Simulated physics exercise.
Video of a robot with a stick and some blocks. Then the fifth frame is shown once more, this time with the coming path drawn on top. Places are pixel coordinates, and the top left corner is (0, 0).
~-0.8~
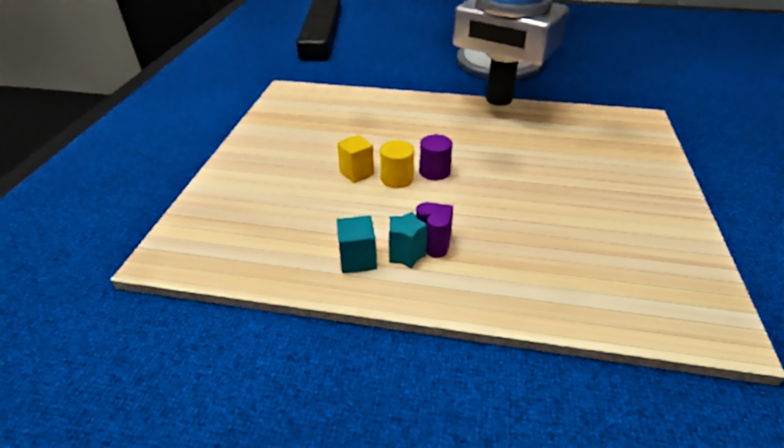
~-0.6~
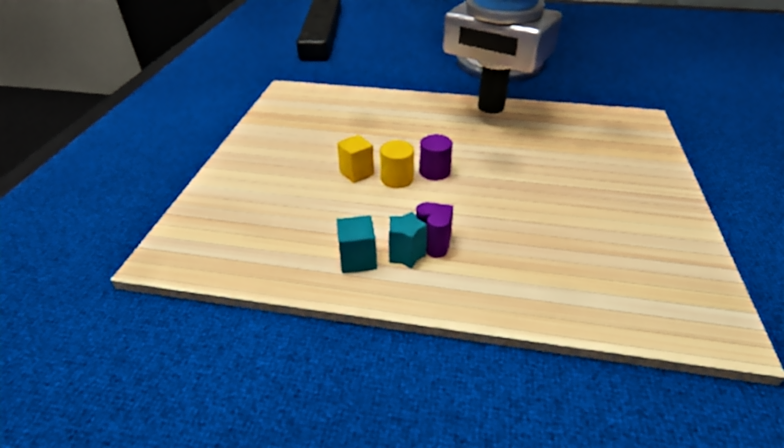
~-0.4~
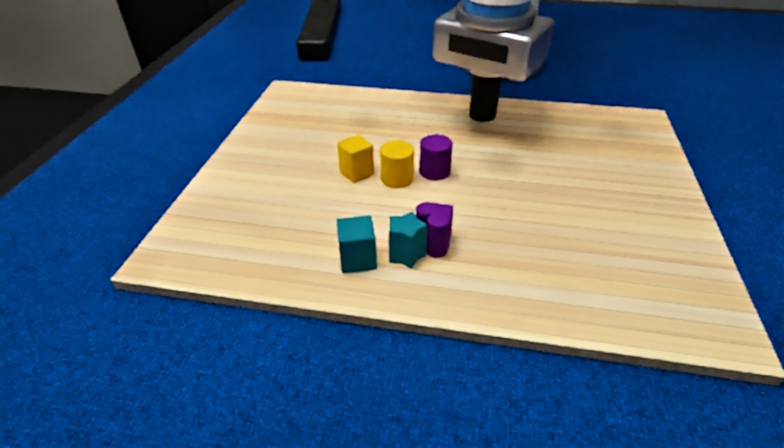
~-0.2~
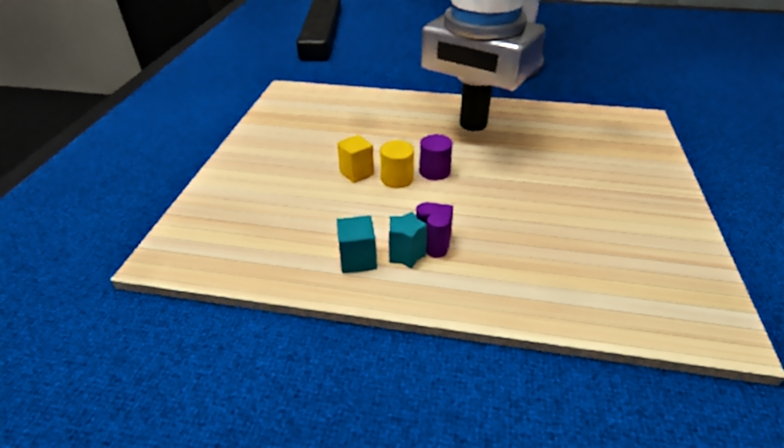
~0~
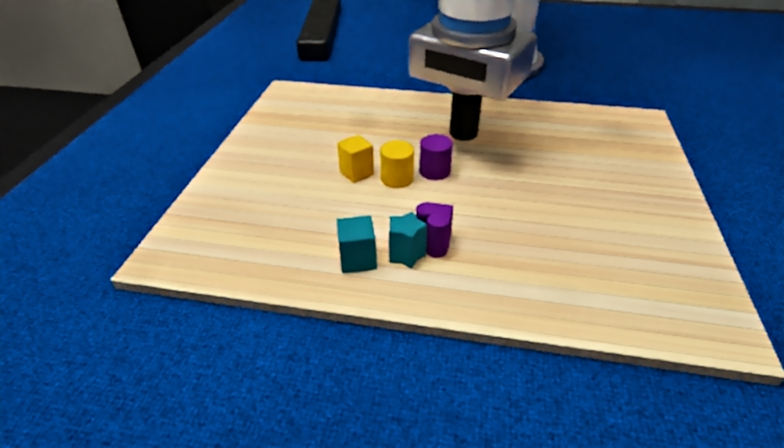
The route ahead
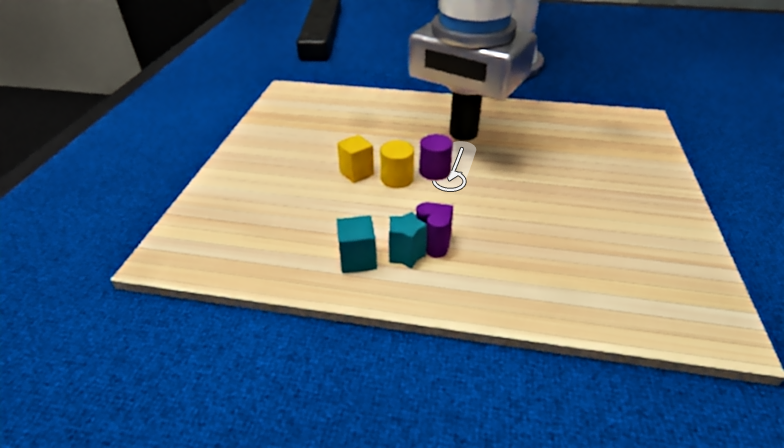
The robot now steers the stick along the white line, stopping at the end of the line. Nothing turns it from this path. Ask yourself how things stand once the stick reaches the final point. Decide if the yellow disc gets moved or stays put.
It is moved from its place.
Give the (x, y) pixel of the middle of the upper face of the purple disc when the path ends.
The purple disc ends near (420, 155).
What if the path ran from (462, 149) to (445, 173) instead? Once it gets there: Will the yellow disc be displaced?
Yes.
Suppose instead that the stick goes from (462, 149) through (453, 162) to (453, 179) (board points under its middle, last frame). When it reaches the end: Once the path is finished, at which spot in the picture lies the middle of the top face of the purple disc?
The centre of its top face lies at (425, 156).
Path on the board, from (462, 149) directly to (449, 181).
On the path given first. Halfway along, stick at (458, 149); purple disc at (433, 144).
At the end, stick at (450, 165); yellow disc at (386, 150); purple disc at (420, 155).
